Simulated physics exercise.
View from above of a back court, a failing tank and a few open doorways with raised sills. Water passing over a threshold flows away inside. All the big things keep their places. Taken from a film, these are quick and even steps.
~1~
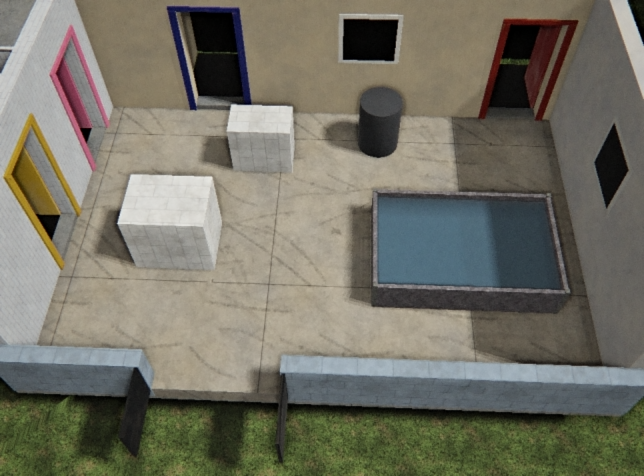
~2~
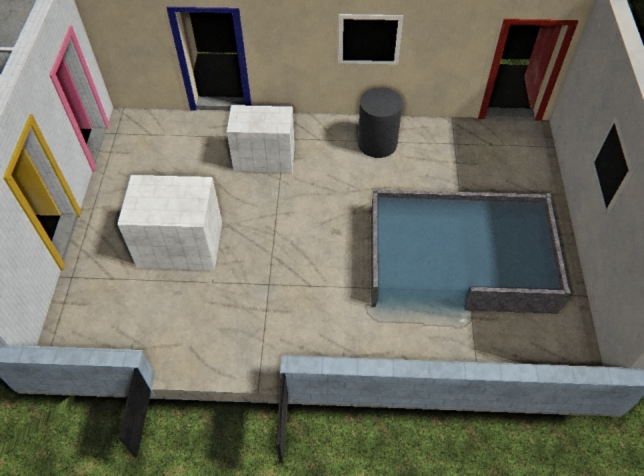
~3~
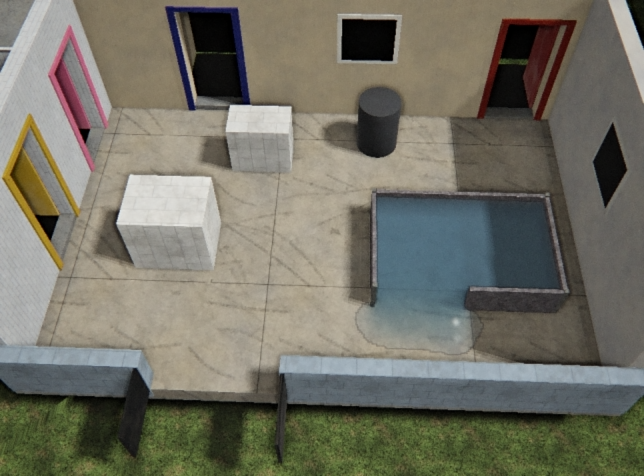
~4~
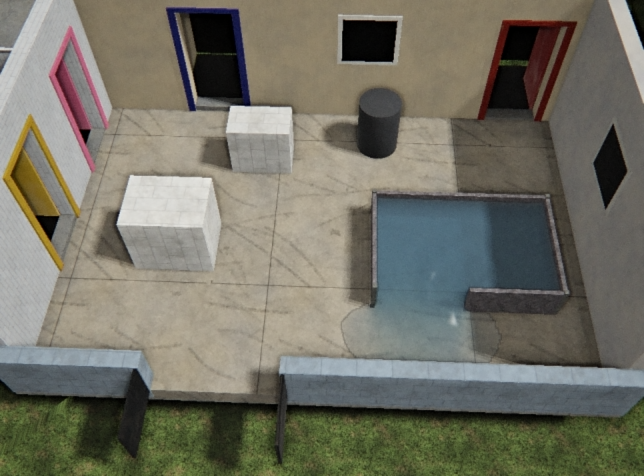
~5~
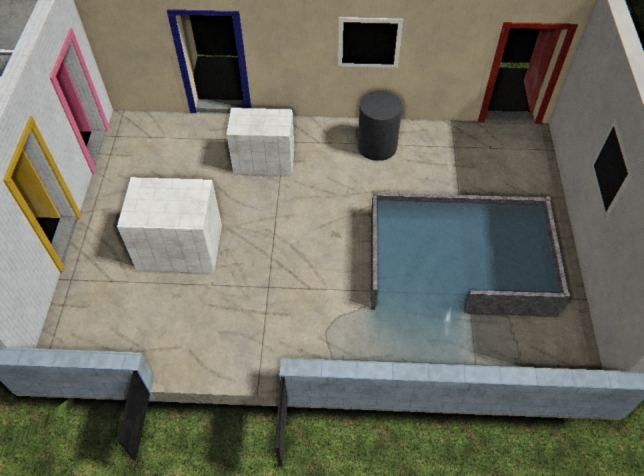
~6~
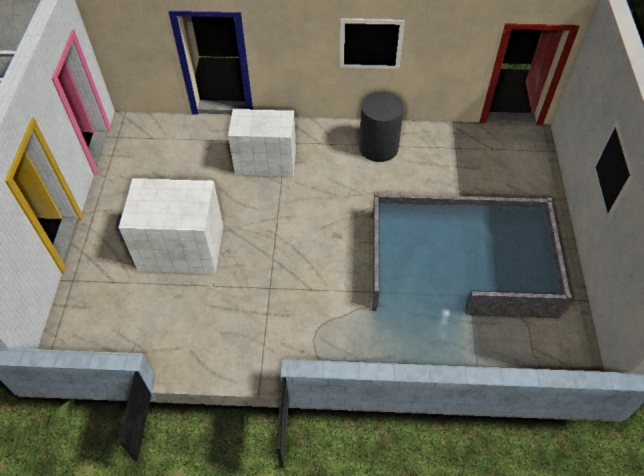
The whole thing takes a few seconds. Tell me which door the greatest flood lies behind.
It lies behind the red door.
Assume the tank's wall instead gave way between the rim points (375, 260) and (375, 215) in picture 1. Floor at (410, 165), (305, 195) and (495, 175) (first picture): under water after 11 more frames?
In that order: Clear, wet, no water.
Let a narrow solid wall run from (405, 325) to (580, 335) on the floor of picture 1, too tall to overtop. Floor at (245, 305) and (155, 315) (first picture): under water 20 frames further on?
Soaked, soaked.
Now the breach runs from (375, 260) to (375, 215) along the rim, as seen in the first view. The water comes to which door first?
I'd go with the one in pink.
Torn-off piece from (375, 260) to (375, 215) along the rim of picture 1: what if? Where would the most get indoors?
I say the pink door.
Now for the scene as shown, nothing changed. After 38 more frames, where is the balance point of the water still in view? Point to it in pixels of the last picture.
I reckon somewhere around (377, 281).
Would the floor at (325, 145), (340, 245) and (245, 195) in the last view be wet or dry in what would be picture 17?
Spared, spared, spared.
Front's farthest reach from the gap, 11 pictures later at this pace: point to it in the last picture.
Pixel estimate: (134, 375).
A moment on, water covers 10 % of the floor; yellow door not reached, red door not reached, blue door not reached, pink door not reached.
Next, water covers 25 % of the floor; yellow door not reached, red door not reached, blue door not reached, pink door not reached.
Then, water covers 45 % of the floor; yellow door wet at the sill, nothing in, red door not reached, blue door not reached, pink door not reached.
Later, water covers 70 % of the floor; yellow door a trickle in, red door some in, blue door not reached, pink door wet at the sill, nothing in.
In the end, water covers 95 % of the floor; yellow door a trickle in, red door a lot in, blue door wet at the sill, nothing in, pink door wet at the sill, nothing in; the red door has let in the most.
